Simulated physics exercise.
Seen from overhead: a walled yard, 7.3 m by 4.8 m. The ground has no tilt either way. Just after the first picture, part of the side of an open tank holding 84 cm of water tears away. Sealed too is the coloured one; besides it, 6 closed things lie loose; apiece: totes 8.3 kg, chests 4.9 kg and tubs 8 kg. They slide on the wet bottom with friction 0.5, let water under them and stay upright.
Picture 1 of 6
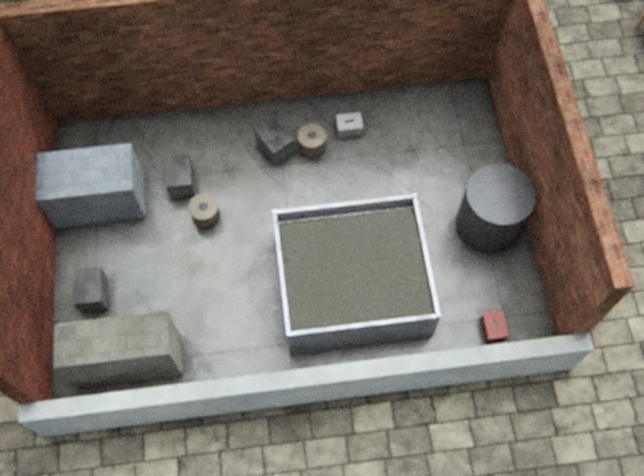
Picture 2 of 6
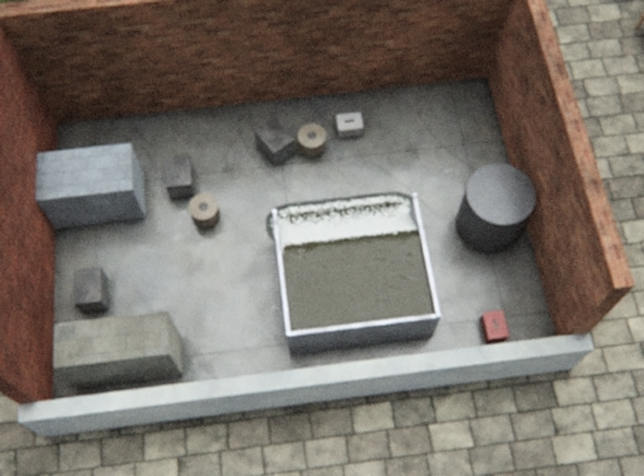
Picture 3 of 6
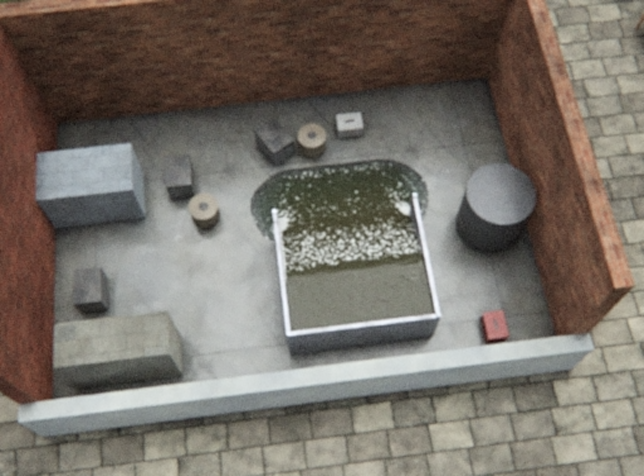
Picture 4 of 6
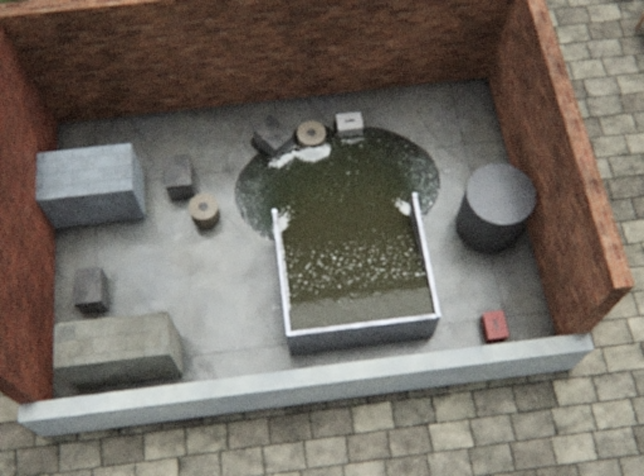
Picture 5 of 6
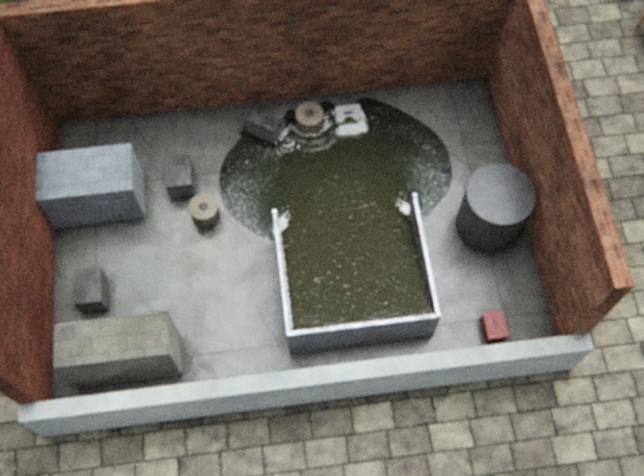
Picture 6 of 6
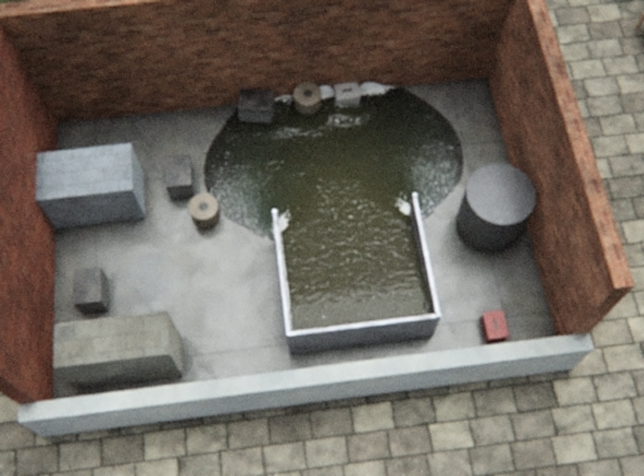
Water pours from the tank's open back side and pushes three small objects toward the back wall.
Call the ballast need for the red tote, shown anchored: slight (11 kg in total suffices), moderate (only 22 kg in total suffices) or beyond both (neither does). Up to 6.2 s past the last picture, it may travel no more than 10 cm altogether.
Moderate.
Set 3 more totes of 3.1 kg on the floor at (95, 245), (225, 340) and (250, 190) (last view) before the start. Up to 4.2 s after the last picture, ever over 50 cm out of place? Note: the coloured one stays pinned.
Within it, within it, beyond it.
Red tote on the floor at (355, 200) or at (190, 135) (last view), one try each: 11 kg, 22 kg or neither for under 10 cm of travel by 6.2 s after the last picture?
Respectively, neither option; neither option.
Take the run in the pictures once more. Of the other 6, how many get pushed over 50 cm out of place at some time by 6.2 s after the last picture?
Tally: 5.
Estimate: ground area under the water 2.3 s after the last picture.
21 m2.
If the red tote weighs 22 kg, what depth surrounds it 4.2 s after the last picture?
Close to 7 cm deep.
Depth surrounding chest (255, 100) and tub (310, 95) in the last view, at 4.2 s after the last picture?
Depths: Near 22 cm, then near 16 cm.
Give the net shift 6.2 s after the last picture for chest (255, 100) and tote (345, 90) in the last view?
Shift from start, in order: 250 cm; 200 cm.
Then, 0.6 s after the last picture the red tote would be 0 cm from its start with 11 kg and 0 cm from its start with 22 kg; 0 cm of water round it then.
Then, 2.3 s after the last picture the red tote would be 0 cm from its start with 11 kg and 0 cm from its start with 22 kg; 0 cm of water round it then.
Then, 4.2 s after the last picture the red tote would be 22 cm from its start with 11 kg and 0 cm from its start with 22 kg; 7 cm of water round it then.
Then, 6.2 s after the last picture the red tote would be 11 cm from its start with 11 kg and 0 cm from its start with 22 kg; 9 cm of water round it then.
